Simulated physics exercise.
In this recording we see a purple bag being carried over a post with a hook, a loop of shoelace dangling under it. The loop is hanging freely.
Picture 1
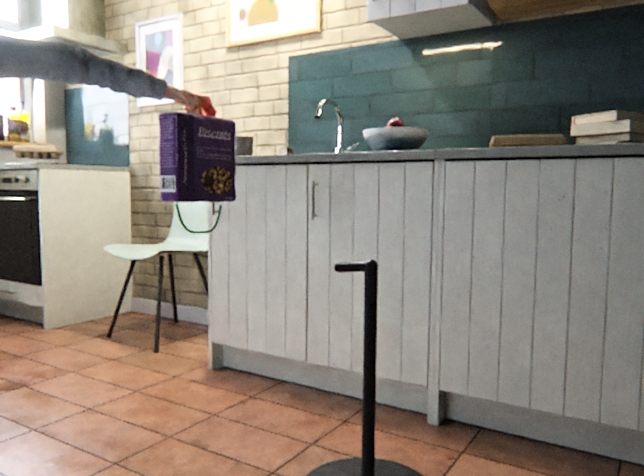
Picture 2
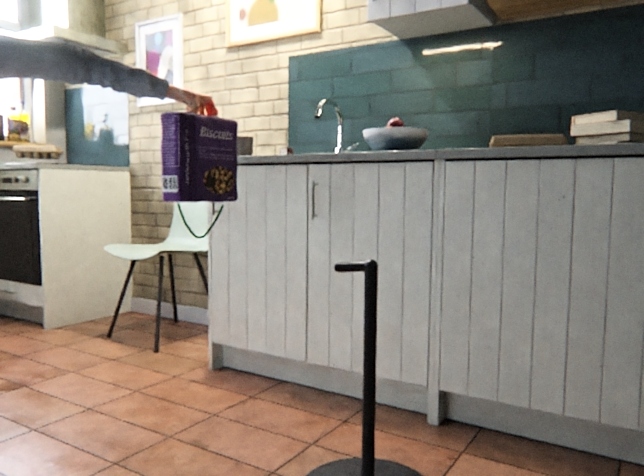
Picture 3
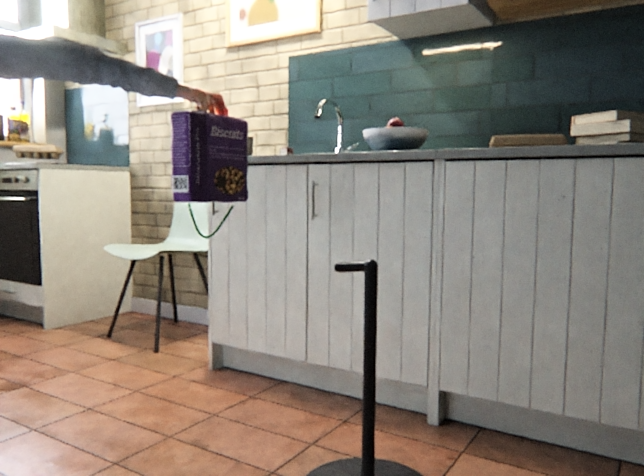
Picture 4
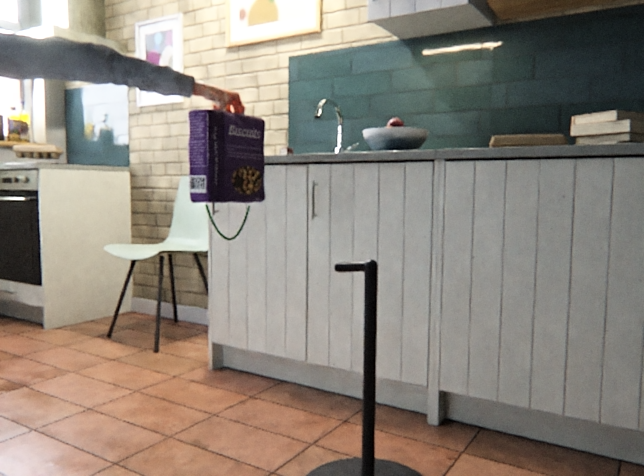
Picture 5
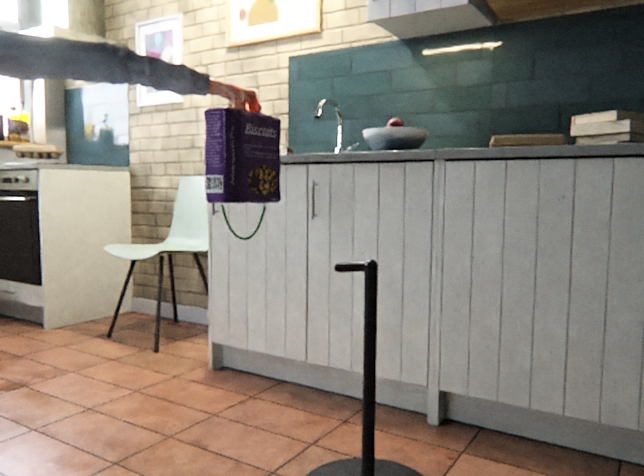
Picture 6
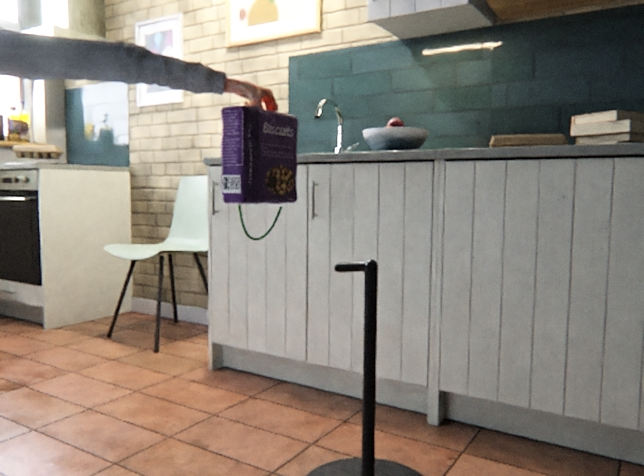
Purple biscuit bag with a thin loop dangling beneath it being carried slowly rightward by an outstretched arm above a black hooked post.
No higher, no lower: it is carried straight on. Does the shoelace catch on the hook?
Most likely it will carry on unhindered past the post.
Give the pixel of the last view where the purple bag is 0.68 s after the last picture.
At (331, 155) by that time.
Then, 0.68 s later than the last view, bag nearing the post near (331, 155).
Then, 1.52 s later than the last view, bag past the post near (435, 152).
Finally, bag past the post near (524, 150). The purple bag comes away clean.
